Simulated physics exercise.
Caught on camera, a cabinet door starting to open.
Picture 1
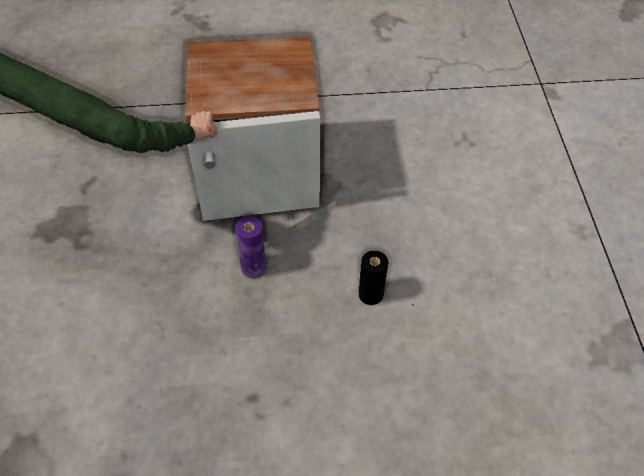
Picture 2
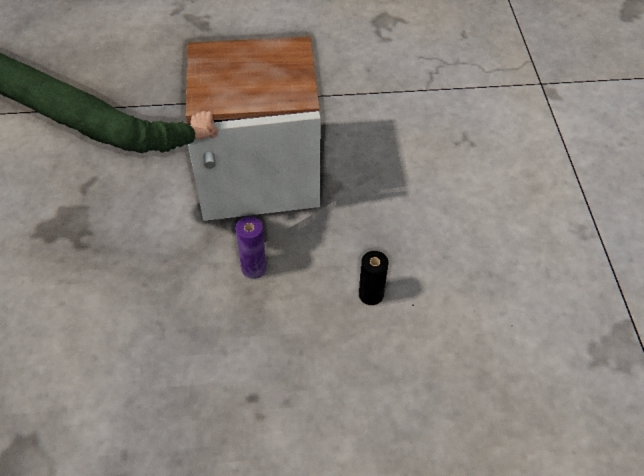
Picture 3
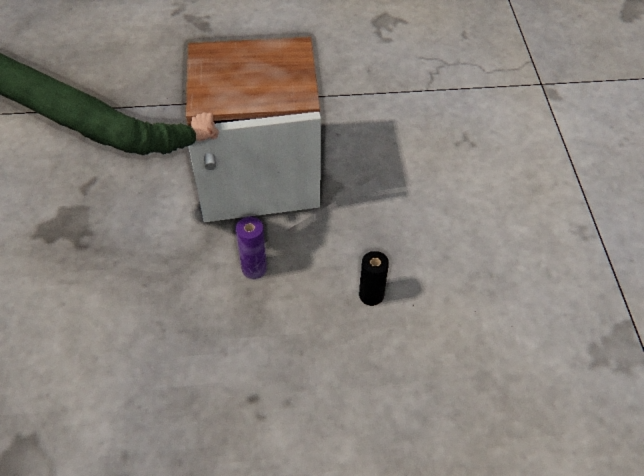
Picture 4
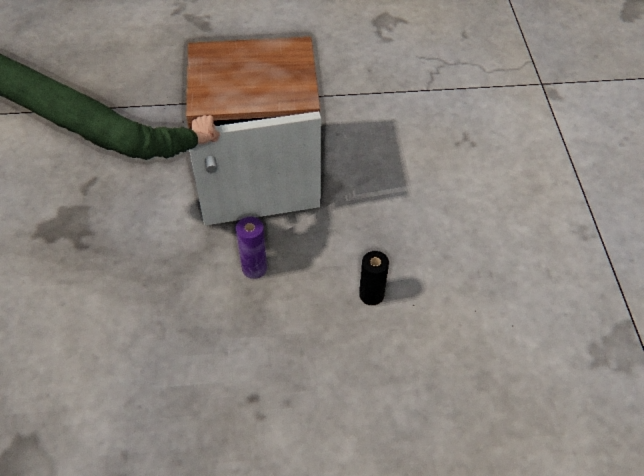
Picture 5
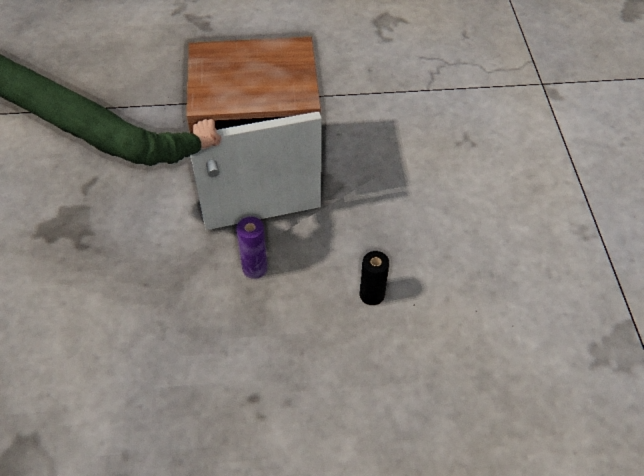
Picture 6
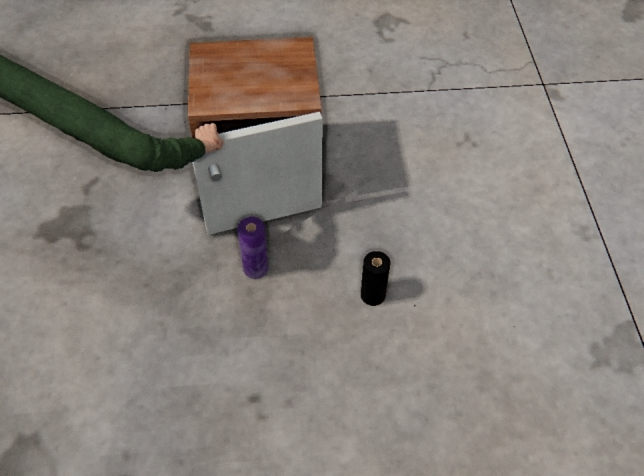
A green-sleeved arm slowly pulls a cabinet door slightly open behind a purple roll.
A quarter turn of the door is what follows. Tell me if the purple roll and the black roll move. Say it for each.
Here the purple roll is pushed along; the black roll remains where it is.
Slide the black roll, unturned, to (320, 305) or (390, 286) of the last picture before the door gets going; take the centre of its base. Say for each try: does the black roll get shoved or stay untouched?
The black roll is pushed along; escapes contact.
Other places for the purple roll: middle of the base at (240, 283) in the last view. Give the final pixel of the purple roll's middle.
Resting at (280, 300).
Then, 1.24 s on from there, door 48° open; purple roll displaced about its own width near (269, 262); black roll at rest near (375, 279).
Then, 1.86 s on from there, door 66° open; purple roll displaced well along near (298, 276); black roll at rest near (375, 279).
Then, 2.38 s on from there, door 81° open; purple roll displaced well along near (327, 281); black roll at rest near (375, 279).
In the end, the purple roll gets knocked, near (346, 282); the black roll escapes contact, near (375, 279).
